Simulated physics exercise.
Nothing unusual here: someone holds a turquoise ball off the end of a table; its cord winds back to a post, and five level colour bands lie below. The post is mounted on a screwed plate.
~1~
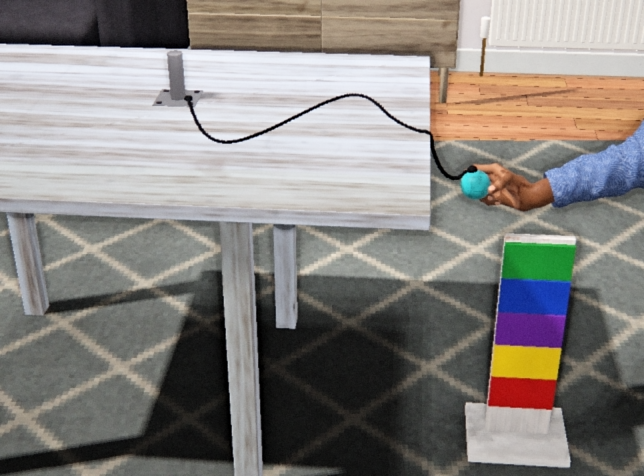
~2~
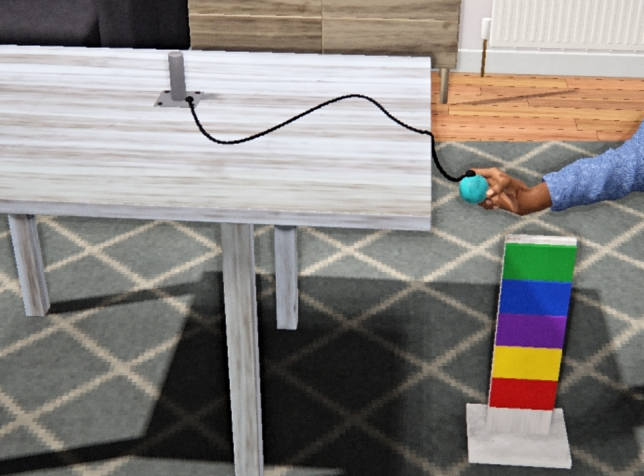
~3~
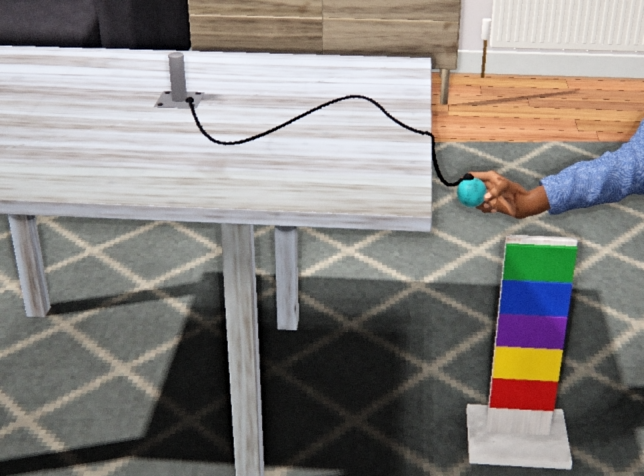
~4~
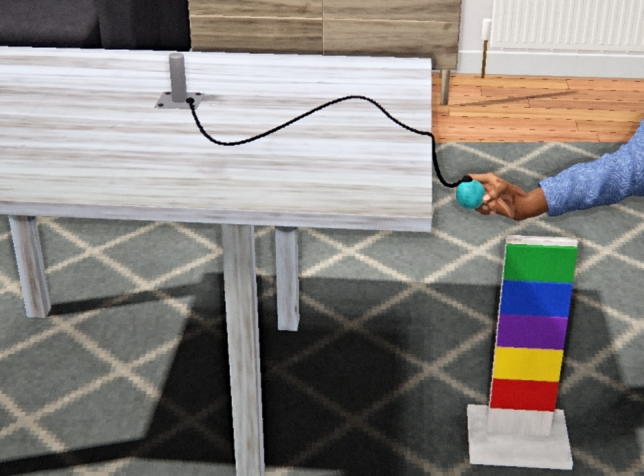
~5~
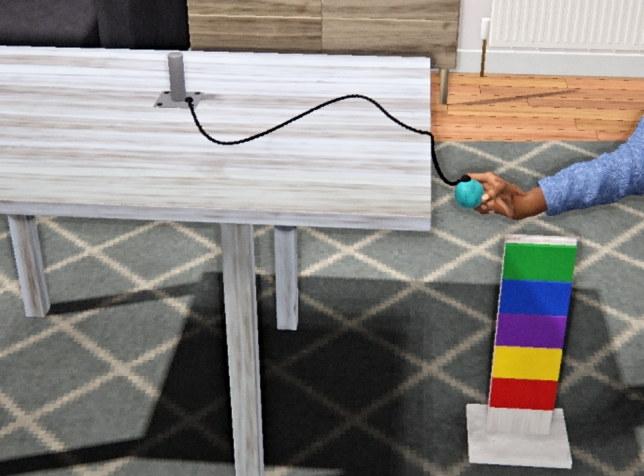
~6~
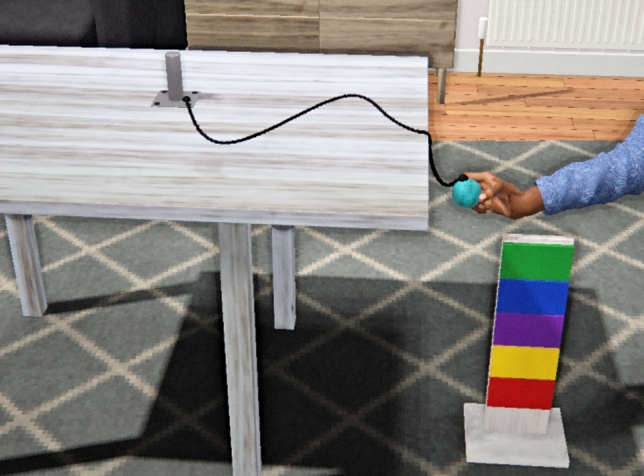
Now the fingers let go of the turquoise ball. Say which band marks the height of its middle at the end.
The yellow band marks it.
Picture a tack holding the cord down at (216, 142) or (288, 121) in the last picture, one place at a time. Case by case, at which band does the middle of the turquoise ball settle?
Results, in sequence: Purple / blue.
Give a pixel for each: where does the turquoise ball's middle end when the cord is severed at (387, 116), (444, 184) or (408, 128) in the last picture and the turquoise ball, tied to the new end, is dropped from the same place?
(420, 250), (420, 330), (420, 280).
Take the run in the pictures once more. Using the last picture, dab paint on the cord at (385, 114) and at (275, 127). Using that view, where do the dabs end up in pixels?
The first settles around (424, 228), the second around (355, 125).
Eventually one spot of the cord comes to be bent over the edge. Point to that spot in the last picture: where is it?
Spot: Approx. (322, 104).
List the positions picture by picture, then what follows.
Turquoise ball (475, 185); green (538, 263); blue (534, 298); purple (530, 331); yellow (526, 363); red (522, 394), in the first frame.
Turquoise ball (474, 189); cord through (196, 117) (238, 142) (302, 115) (369, 99) (412, 129), in the second frame.
Turquoise ball (472, 193), in the third frame.
Turquoise ball (471, 194); cord through (196, 118) (239, 143) (302, 117) (370, 100) (413, 130), in the fourth frame.
Turquoise ball (469, 194), in the fifth frame.
Turquoise ball (467, 193); cord through (193, 117) (235, 142) (299, 115) (366, 99) (409, 129), in the sixth frame.
A little later, ball near (419, 341); level with yellow.
Next, ball near (413, 353); level with yellow.
When it is over, ball near (414, 354); level with yellow. At yellow.
